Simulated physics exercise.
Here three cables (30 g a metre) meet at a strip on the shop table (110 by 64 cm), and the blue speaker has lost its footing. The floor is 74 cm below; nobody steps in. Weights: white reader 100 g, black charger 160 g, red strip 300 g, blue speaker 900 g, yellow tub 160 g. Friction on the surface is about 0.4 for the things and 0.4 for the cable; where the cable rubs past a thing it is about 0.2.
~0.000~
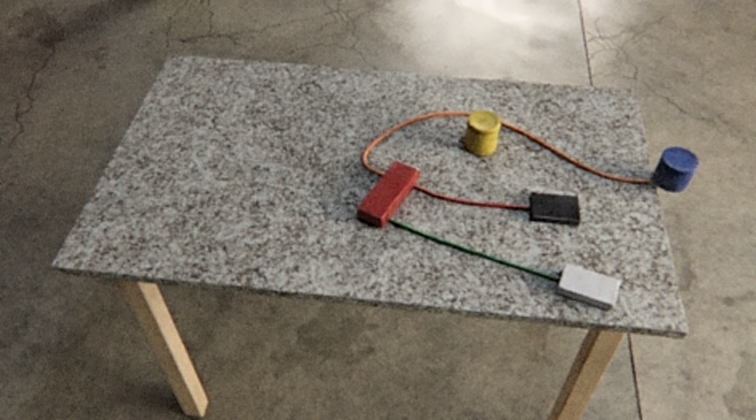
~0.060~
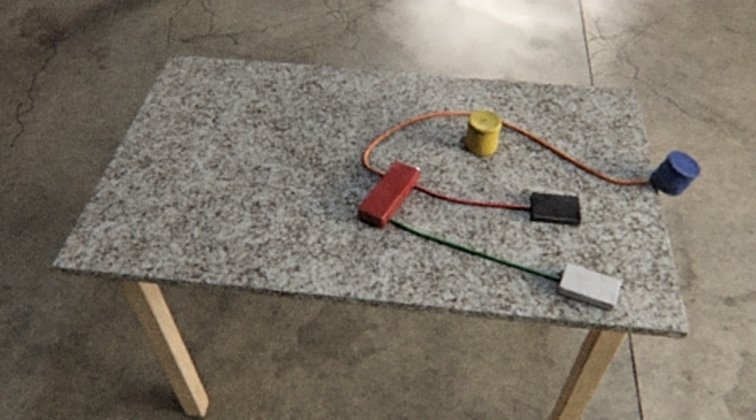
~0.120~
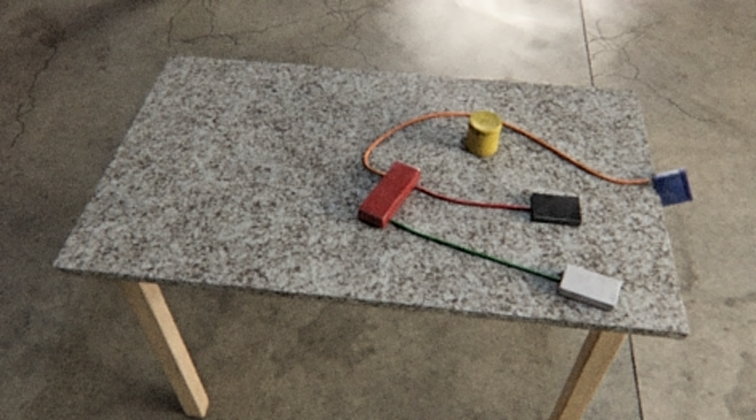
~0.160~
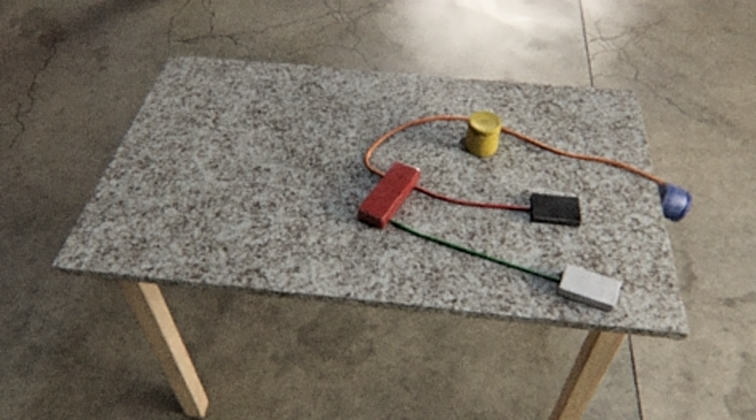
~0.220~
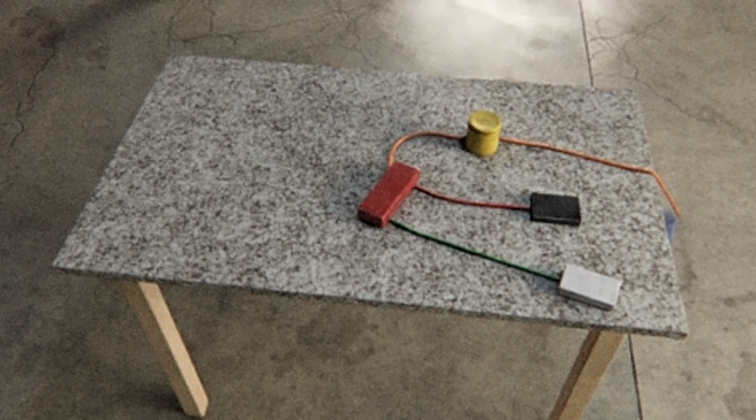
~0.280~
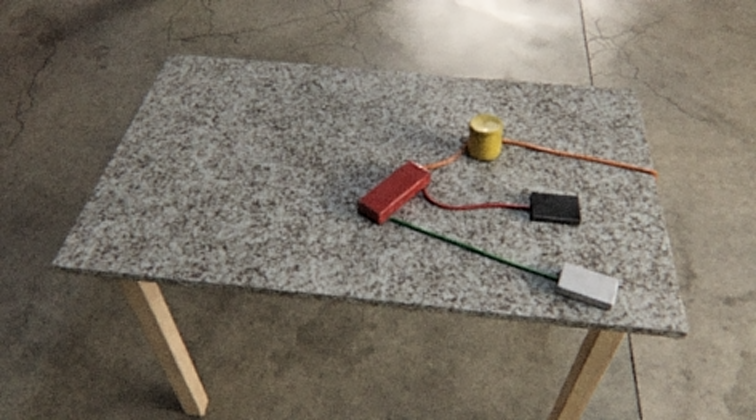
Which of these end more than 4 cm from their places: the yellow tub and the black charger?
Result: Yellow tub gets shifted, black charger gets shifted.
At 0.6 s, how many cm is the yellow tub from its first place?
About 26 cm.
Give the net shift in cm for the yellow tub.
Roughly 28 cm.
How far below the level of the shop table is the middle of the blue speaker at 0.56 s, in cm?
About 65 cm.
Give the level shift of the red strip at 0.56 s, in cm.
Some 36 cm.
After 0.6 s, the strip's end of the orange cable at (597, 180); yellow tub lifted 4 cm, black charger 3 cm off its start, red strip 37 cm off its start.
After 0.8 s, the strip has left the top; yellow tub 29 cm off its start, black charger 16 cm off its start, red strip over the edge.
After 1.1 s, the strip has left the top; black charger over the edge, yellow tub on its side, 29 cm off its start at (548, 237), red strip over the edge.
After 1.4 s, the strip has left the top; black charger over the edge, yellow tub on its side, 29 cm off its start, white reader over the edge.
After 2.6 s, the strip has left the top; black charger over the edge, yellow tub on its side, 29 cm off its start at (547, 238), white reader over the edge, red strip over the edge.
